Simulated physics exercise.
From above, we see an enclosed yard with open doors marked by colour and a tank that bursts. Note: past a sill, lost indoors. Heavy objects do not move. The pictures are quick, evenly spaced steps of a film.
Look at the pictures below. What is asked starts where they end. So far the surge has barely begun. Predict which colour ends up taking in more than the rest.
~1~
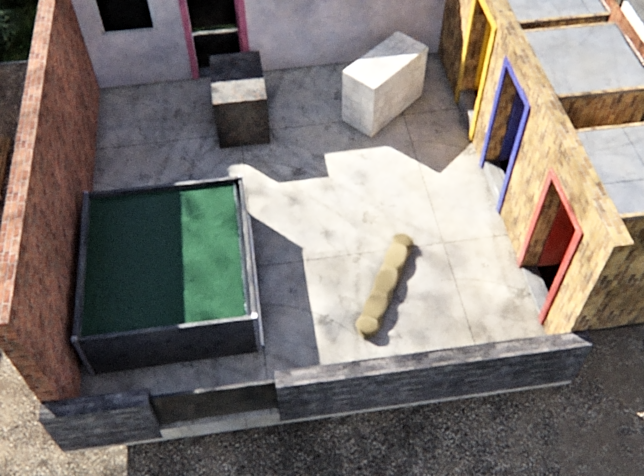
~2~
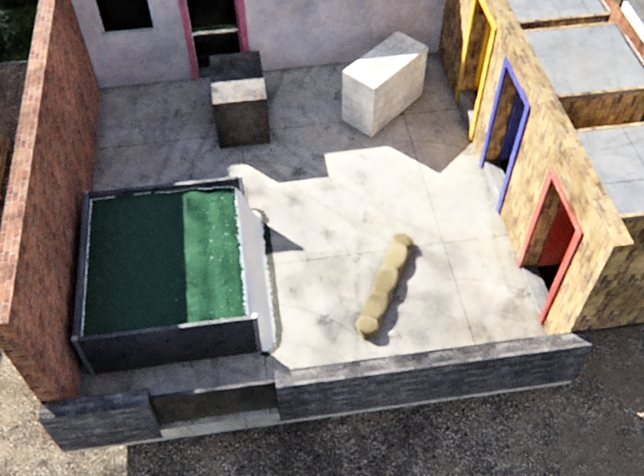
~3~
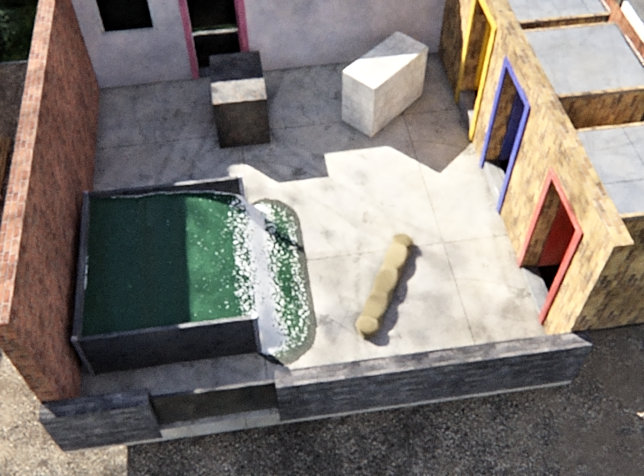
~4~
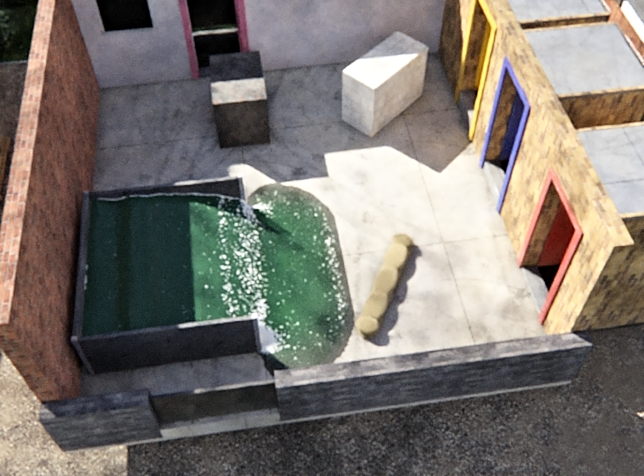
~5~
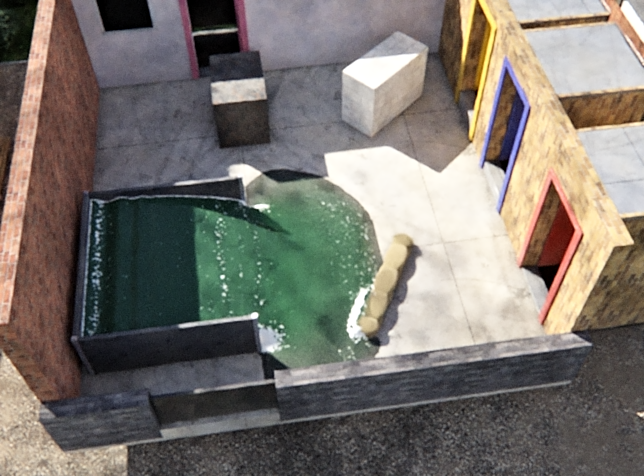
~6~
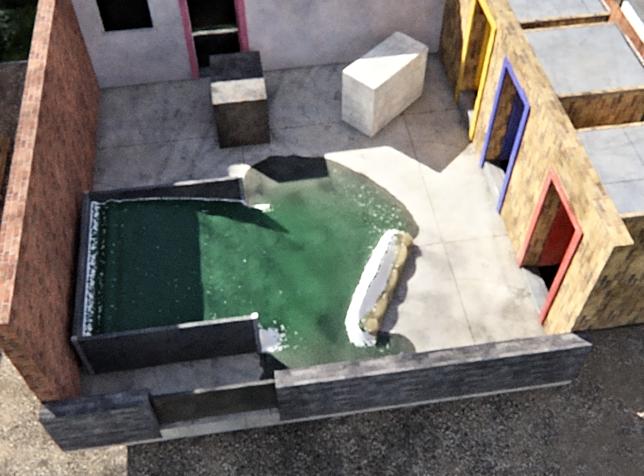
Red takes in the most.
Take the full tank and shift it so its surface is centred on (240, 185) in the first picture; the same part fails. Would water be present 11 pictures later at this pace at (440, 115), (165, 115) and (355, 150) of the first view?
In the order given: Wetted, not reached and wetted.
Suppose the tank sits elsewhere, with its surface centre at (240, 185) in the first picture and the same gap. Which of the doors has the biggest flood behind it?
That would be the one in blue.
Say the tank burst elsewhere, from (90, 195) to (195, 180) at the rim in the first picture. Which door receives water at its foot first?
That would be the pink door, I reckon.
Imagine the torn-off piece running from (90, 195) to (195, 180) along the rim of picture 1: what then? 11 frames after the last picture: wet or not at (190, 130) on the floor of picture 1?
At that place: Wet.
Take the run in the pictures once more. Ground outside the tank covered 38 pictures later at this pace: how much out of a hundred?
Estimated share: Around 80 %.
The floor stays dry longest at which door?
The pink door.
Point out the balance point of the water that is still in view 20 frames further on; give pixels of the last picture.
My pick is pixel (353, 228).
A moment on, water covers 50 % of the floor; yellow door not reached, blue door a trickle in, pink door not reached, red door not reached.
Next, water covers 55 % of the floor; yellow door wet at the sill, nothing in, blue door some in, pink door not reached, red door some in.
Then, water covers 65 % of the floor; yellow door wet at the sill, nothing in, blue door a lot in, pink door not reached, red door a lot in.
Later, water covers 80 % of the floor; yellow door a trickle in, blue door a lot in, pink door some in, red door a lot in.
In the end, water covers 95 % of the floor; yellow door a trickle in, blue door a lot in, pink door some in, red door a lot in; the red door has let in the most.
